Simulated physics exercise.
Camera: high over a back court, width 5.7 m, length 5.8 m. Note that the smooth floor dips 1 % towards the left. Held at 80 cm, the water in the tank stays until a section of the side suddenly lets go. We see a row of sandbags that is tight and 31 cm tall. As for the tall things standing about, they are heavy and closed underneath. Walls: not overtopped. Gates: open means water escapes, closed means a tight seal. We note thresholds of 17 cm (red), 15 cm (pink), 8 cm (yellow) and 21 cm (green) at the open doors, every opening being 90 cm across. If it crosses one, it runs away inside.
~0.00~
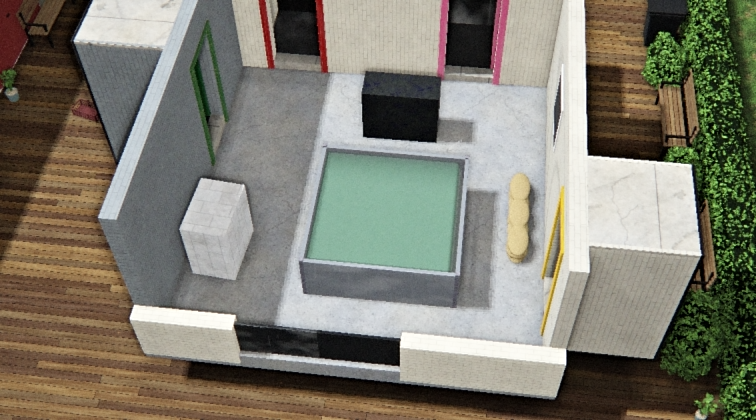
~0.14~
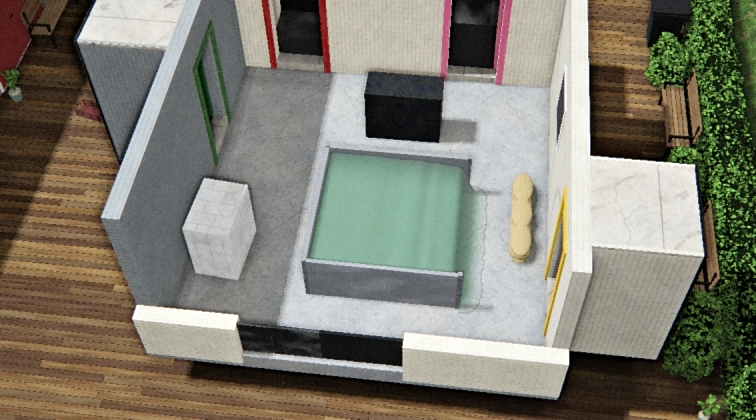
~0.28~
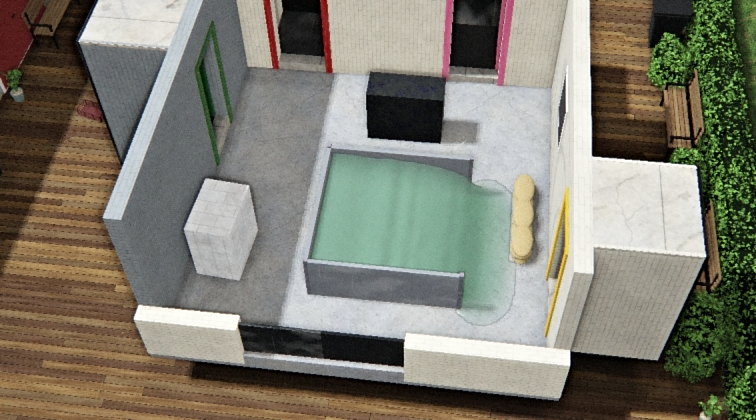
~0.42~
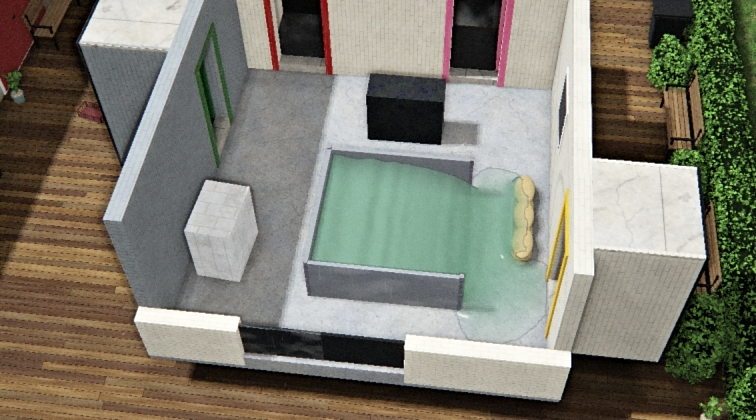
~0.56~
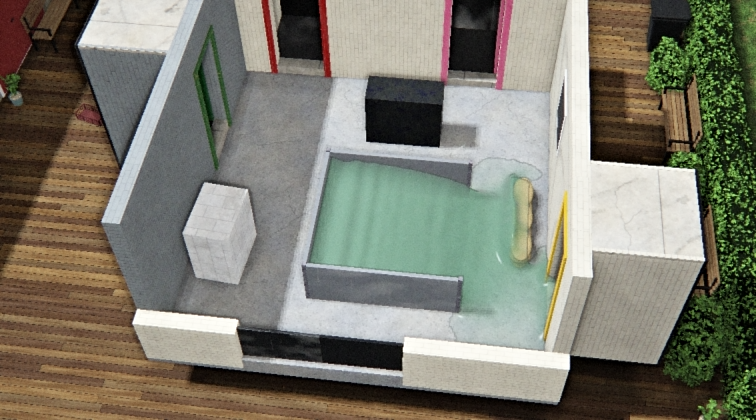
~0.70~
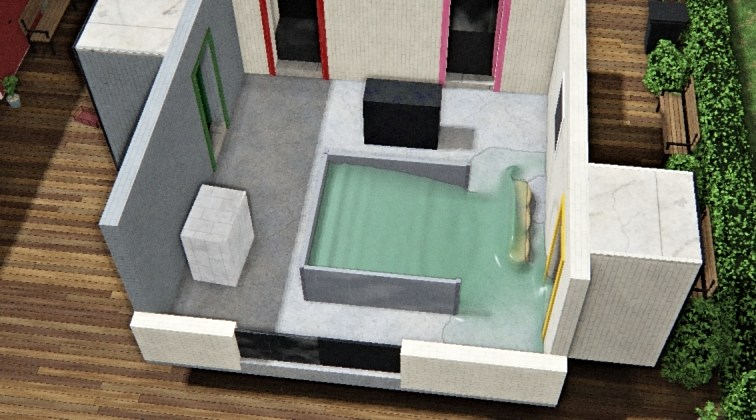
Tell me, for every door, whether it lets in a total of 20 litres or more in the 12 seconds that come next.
As I see it, at the red door the amount will stay short of the limit, at the pink door the amount will climb above the limit, at the yellow door the amount will climb above the limit, at the green door the amount will stay short of the limit.
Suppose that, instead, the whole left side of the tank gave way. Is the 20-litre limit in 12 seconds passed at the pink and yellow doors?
Pink door doesn't reach it, yellow door surpasses it.
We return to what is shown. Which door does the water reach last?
It's the green door.
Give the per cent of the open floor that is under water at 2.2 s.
Roughly 40 percent.
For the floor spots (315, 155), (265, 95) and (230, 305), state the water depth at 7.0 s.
First spot near 5 cm, second near 14 cm, third near 16 cm.
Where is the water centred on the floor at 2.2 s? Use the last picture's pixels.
Centre: Roughly (455, 239) px.
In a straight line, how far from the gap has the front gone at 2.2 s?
Roughly 4.0 m.
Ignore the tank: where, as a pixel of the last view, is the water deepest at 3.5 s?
That would be near pixel (163, 340).
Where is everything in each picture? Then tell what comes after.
In the first picture, the tank at (388, 210) is whole and still, 80 cm deep.
In the second picture, water pours out at (461, 237) and has run 1.2 m, to (470, 188); typically 7 cm deep outside, 80 cm at the tank's back.
In the third picture, the front is at (493, 185), 1.4 m from the gap at (463, 239); 1.7 m2 of floor is under water; 80 cm left at the back of the tank.
In the fourth picture, the front is at (515, 178), 1.8 m from the gap at (463, 242); 3.0 m2 of floor is under water; 79 cm left at the back of the tank.
In the fifth picture, water pours out at (461, 245) and has run 2.1 m, to (529, 168); typically 13 cm deep outside, 74 cm at the tank's back.
In the sixth picture, water pours out at (459, 247) and has run 2.6 m, to (544, 158); typically 14 cm deep outside, 67 cm at the tank's back.
After 1.4 s water covers 30 % of the floor and is deepest (55 cm) near (505, 245); red door not reached, pink door not reached, yellow door 42 cm at the sill, 236 L in, green door not reached.
After 2.2 s water covers 40 % of the floor and is deepest (52 cm) near (536, 377); red door not reached, pink door 24 cm at the sill, 4 L in, yellow door 34 cm at the sill, 480 L in, green door not reached.
After 3.5 s water covers 70 % of the floor and is deepest (34 cm) near (163, 340); red door 4 cm at the sill, 0 L in, pink door 24 cm at the sill, 59 L in, yellow door 24 cm at the sill, 683 L in, green door not reached.
After 7.0 s water covers 95 % of the floor and is deepest (20 cm) near (163, 340); red door 8 cm at the sill, 0 L in, pink door 12 cm at the sill, 78 L in, yellow door 13 cm at the sill, 810 L in, green door 12 cm at the sill, 0 L in.
After 12.0 s water covers 95 % of the floor and is deepest (16 cm) near (223, 146); red door 11 cm at the sill, 0 L in, pink door 8 cm at the sill, 78 L in, yellow door 7 cm at the sill, 829 L in, green door 16 cm at the sill, 0 L in.
